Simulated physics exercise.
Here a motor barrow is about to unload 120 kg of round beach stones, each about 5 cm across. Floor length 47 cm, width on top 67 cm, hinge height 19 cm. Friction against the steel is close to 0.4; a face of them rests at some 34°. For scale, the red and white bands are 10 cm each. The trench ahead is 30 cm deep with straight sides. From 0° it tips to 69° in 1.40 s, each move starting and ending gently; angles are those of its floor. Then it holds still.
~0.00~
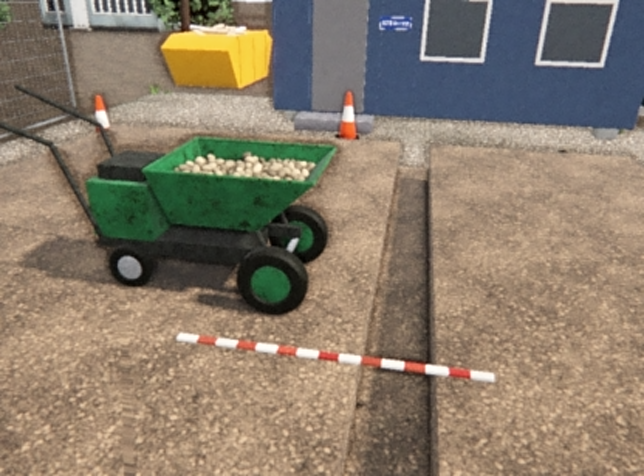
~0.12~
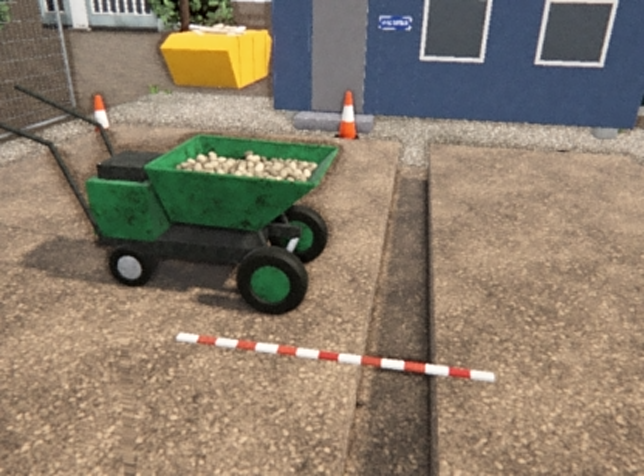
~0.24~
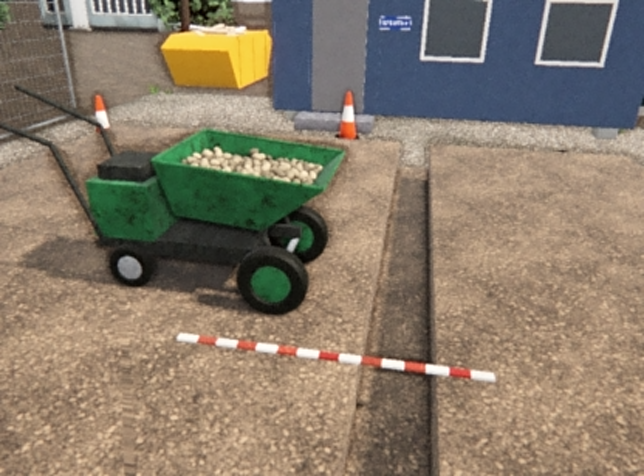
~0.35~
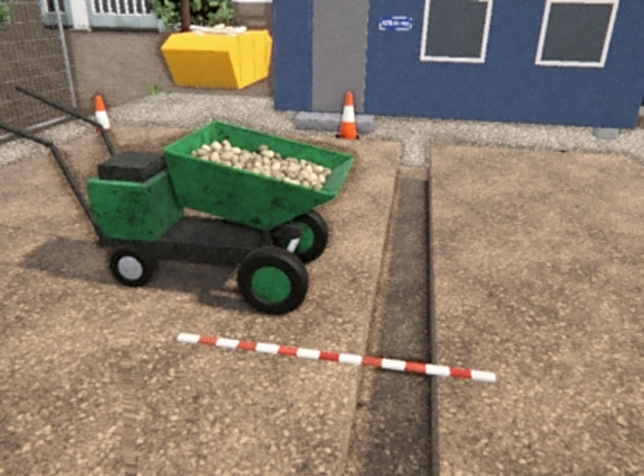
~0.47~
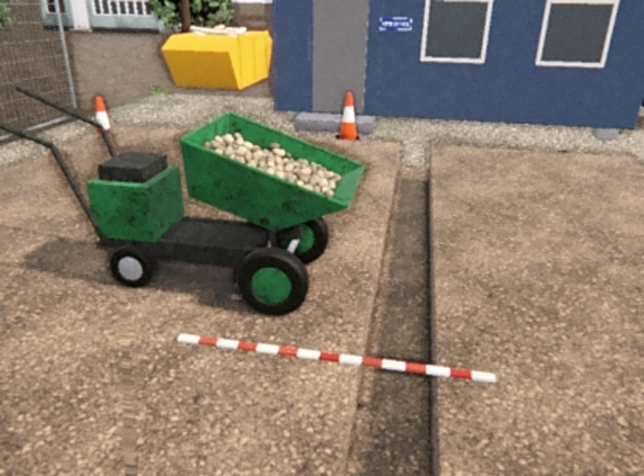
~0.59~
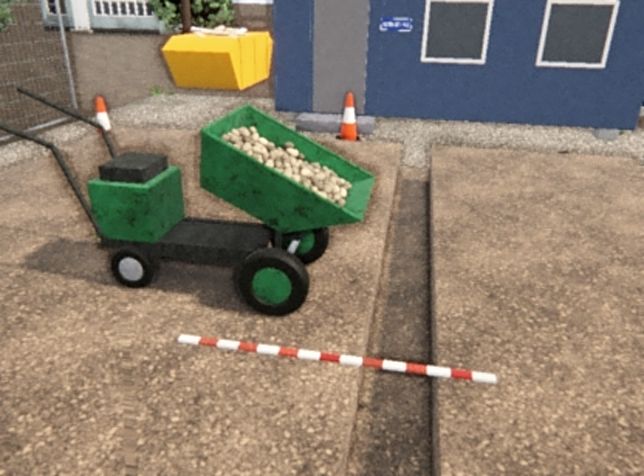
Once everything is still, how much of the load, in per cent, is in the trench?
Roughly 65 per cent ends in the trench.
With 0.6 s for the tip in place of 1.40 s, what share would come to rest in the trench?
In that case some 45 per cent.
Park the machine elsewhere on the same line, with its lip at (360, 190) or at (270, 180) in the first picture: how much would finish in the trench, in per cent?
About 15 and 100 per cent.
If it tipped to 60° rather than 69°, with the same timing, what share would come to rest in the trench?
It would be near 65 per cent.
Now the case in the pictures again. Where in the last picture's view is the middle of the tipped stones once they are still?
Their middle is at about (421, 330).
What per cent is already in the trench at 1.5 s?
About 40 per cent by then.
After 1.0 s the floor is at 58°; 100 % in the skip; the foremost stones are at (396, 251).
After 1.5 s the floor is at 69°; 37 % in the skip, 41 % in the trench, 21 % past the trench; the foremost stones are at (502, 312).
After 1.9 s the floor is at 69°; 7 % in the skip, 58 % in the trench, 35 % past the trench; the foremost stones are at (583, 312).
After 3.8 s the floor is at 69°; 0 % in the skip, 65 % in the trench, 35 % past the trench; the foremost stones are at (636, 312).
